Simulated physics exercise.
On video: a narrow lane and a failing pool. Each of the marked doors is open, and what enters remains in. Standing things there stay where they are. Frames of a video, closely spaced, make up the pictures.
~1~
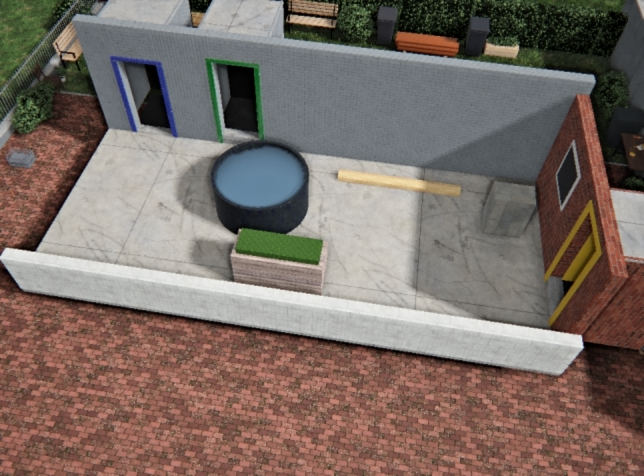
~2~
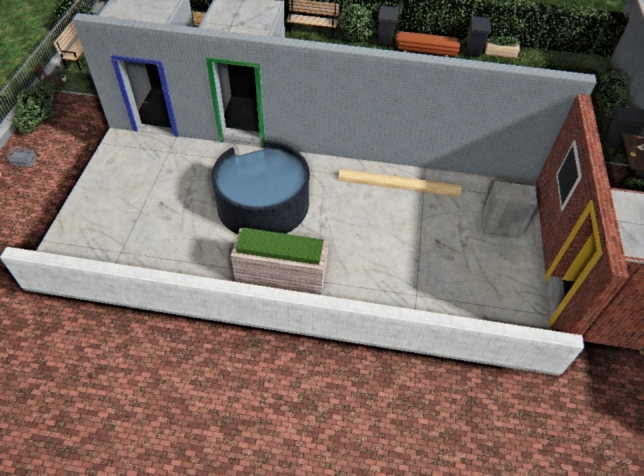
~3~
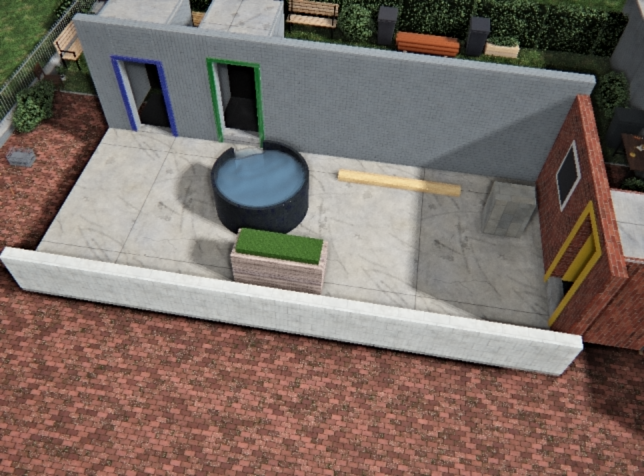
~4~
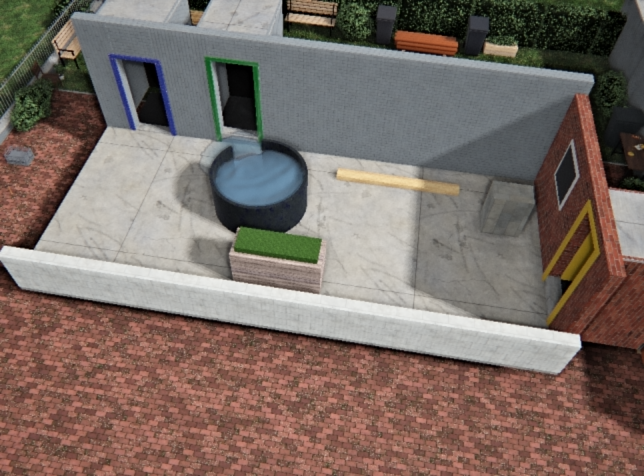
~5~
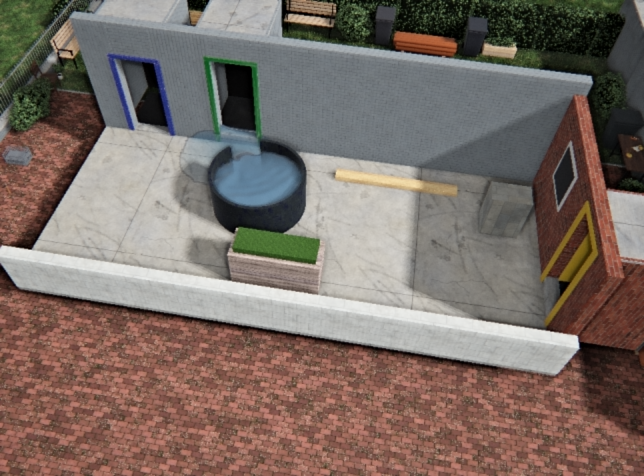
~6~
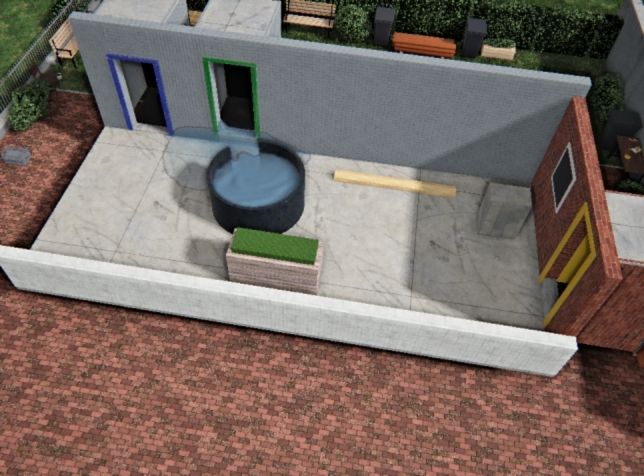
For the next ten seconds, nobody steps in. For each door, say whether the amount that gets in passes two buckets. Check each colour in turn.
Yellow door: No, green door: Yes, blue door: Yes.
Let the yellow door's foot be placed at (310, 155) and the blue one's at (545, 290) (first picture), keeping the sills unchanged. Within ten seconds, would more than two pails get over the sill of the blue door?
Taken on its own, the blue door stays beneath the limit.
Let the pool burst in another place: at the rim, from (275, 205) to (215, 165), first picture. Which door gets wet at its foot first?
My pick: The yellow door.
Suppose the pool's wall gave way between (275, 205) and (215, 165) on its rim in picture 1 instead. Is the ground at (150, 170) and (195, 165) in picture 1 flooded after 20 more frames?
Untouched; untouched.
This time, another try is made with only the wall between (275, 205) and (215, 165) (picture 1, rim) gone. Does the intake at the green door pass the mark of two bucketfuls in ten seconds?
Result for the green door: It lets in too little.
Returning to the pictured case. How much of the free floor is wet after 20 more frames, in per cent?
Estimate: Some 35 in a hundred.
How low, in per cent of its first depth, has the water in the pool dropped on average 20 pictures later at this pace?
Roughly 40 %.
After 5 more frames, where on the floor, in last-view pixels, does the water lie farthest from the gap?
My best guess is about (115, 128).
A moment on, water covers 15 % of the floor; the yellow door not reached, the green door far over two buckets in, the blue door under two buckets in.
Next, water covers 25 % of the floor; the yellow door not reached, the green door far over two buckets in, the blue door under two buckets in.
Then, water covers 35 % of the floor; the yellow door not reached, the green door far over two buckets in, the blue door over two buckets in.
Later, water covers 35 % of the floor; the yellow door not reached, the green door far over two buckets in, the blue door over two buckets in.
In the end, water covers 50 % of the floor; the yellow door wet at the sill, nothing in, the green door far over two buckets in, the blue door over two buckets in.
